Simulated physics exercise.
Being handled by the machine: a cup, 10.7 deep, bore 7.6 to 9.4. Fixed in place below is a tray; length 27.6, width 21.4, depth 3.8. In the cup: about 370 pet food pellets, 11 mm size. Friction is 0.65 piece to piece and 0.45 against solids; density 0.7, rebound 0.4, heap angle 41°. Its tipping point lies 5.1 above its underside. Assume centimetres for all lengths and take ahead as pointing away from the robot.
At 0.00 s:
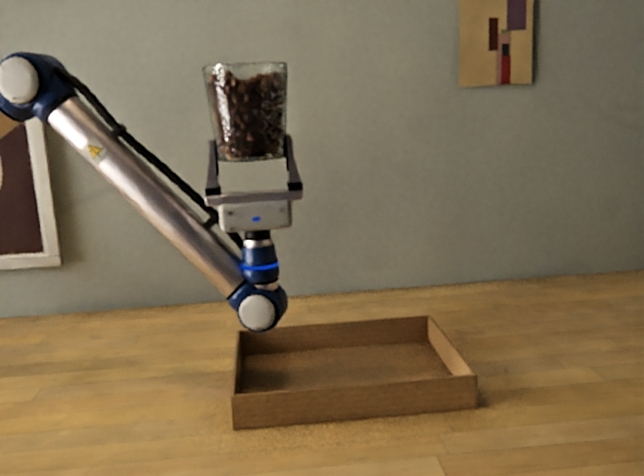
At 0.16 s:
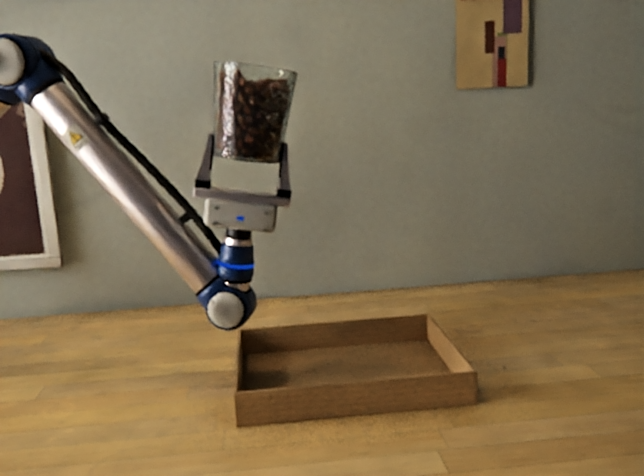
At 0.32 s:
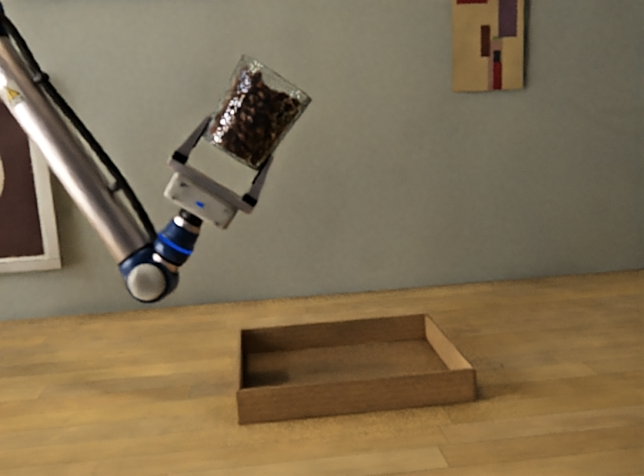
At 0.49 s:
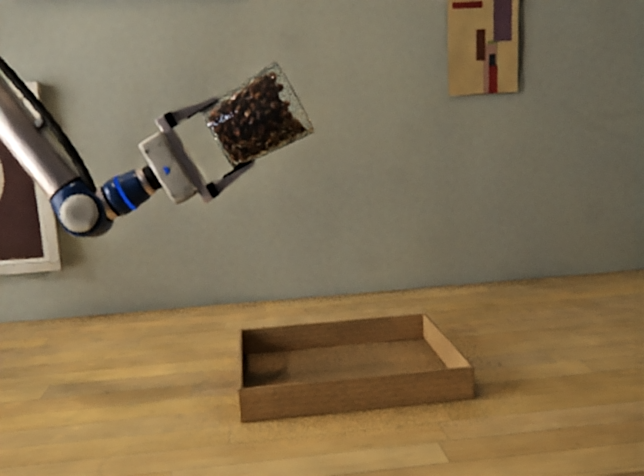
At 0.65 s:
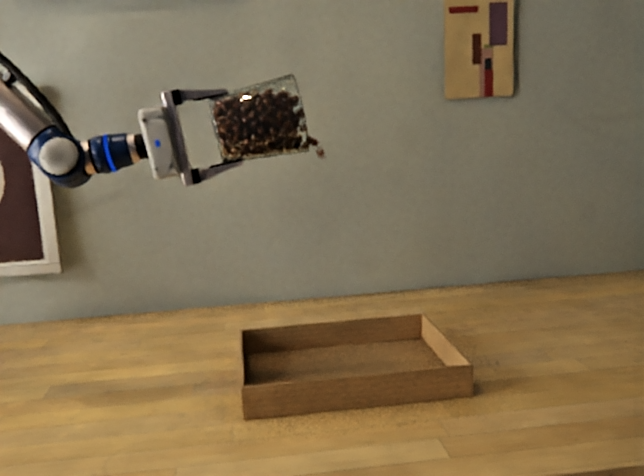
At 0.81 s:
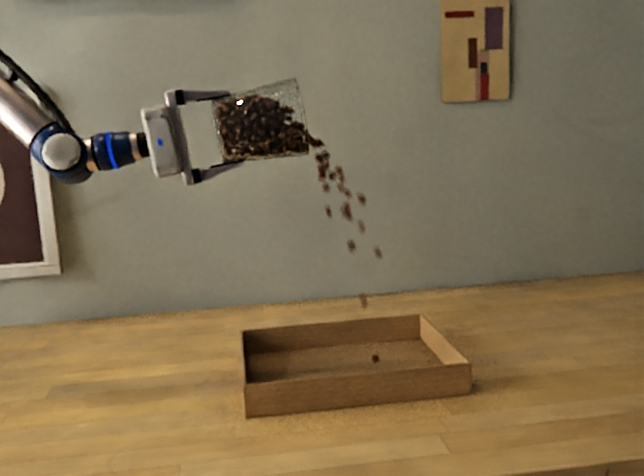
Above a wooden table, a robotic arm holding a clear cup of brown pellets drew back left and tilted the cup rightward until pellets trickled out, one reaching the shallow tray below.
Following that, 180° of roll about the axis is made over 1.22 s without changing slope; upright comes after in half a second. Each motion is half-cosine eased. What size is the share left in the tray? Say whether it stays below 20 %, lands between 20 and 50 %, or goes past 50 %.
It lands between 20 and 50 %.
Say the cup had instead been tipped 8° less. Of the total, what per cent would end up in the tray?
It would be near 15 per cent.
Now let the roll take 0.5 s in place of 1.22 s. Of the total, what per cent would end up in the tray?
It would then come to about 20 per cent.
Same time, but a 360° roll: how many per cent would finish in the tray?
Roughly 35 percent, then.
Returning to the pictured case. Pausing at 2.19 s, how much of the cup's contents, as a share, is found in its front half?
Around 40 %.
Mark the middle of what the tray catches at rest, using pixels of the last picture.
Near (377, 362).
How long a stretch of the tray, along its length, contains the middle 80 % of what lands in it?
Length of tray covered: Approx. 14 cm.
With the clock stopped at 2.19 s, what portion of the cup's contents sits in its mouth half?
35 percent or so.
By 1.50 s, tipped 83°, highest piece 38 above the table; 320 in the cup, 47 in the tray, 2 on the table or floor, 5 in flight or on a rim.
By 2.19 s, tipped 65°, highest piece 38 above the table; 271 in the cup, 100 in the tray, 2 on the table or floor, 1 in flight or on a rim.
By 2.73 s, upright, highest piece 39 above the table; 271 in the cup, 101 in the tray, 2 on the table or floor.
By 3.43 s, upright, highest piece 39 above the table; 271 in the cup, 101 in the tray, 2 on the table or floor.
Final count, 271 in the cup, 101 in the tray, 2 on the table or floor. That is 27 % in the tray.
